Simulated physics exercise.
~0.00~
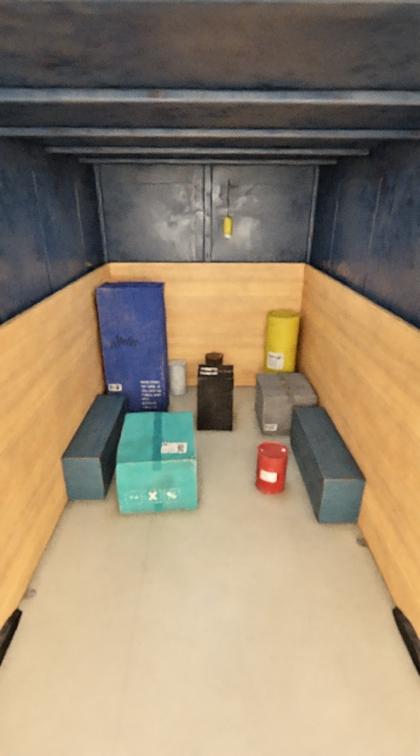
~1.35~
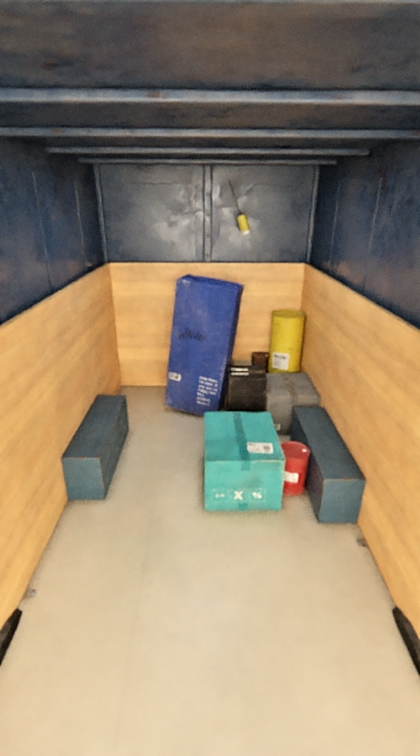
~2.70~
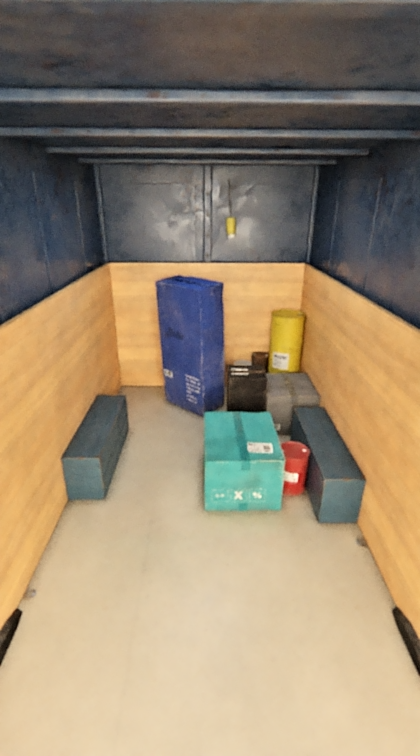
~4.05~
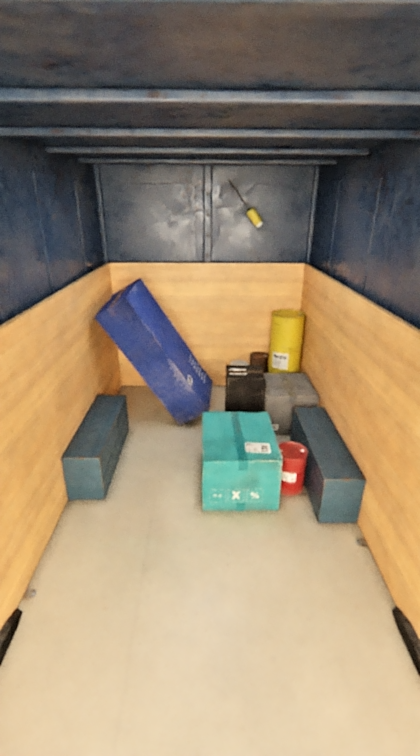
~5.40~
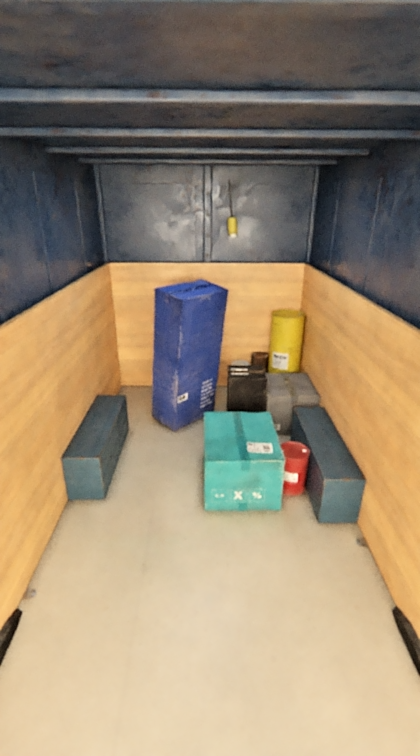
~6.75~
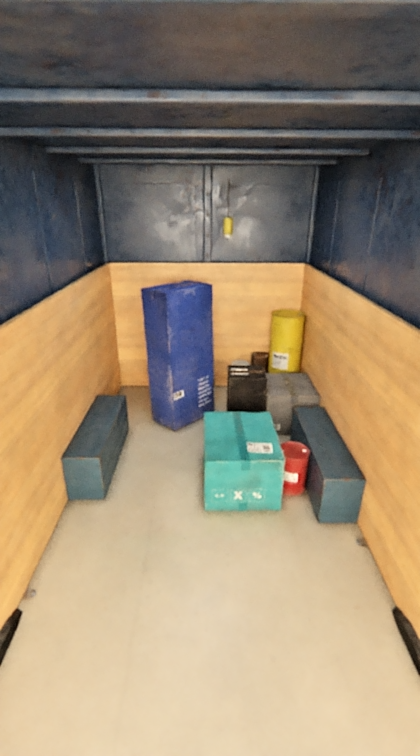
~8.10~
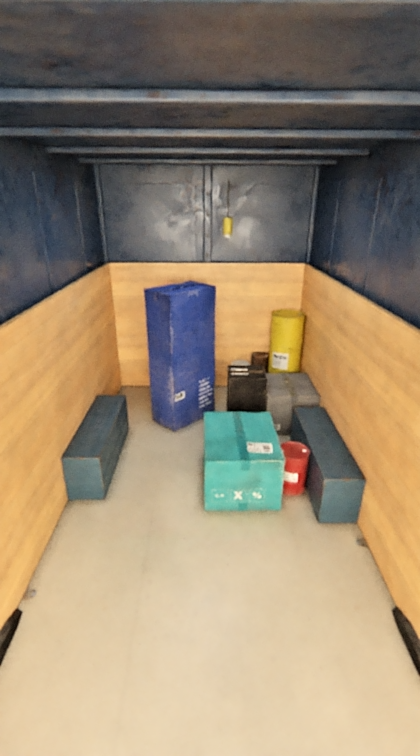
A tall blue box stands at the back left of a van's load bay, seen from the open end towards the cab, with a turquoise box in front, black and grey boxes, and red, yellow, brown and white canisters or drums nearby. The turquoise and black boxes and the small canisters slide right, while the blue box moves right and leans. It rights itself, then tips steeply left as the hanging yellow lamp swings. The blue box rocks back, nearly upright, and settles. It ends standing left of centre, with the other things gathered at the right.
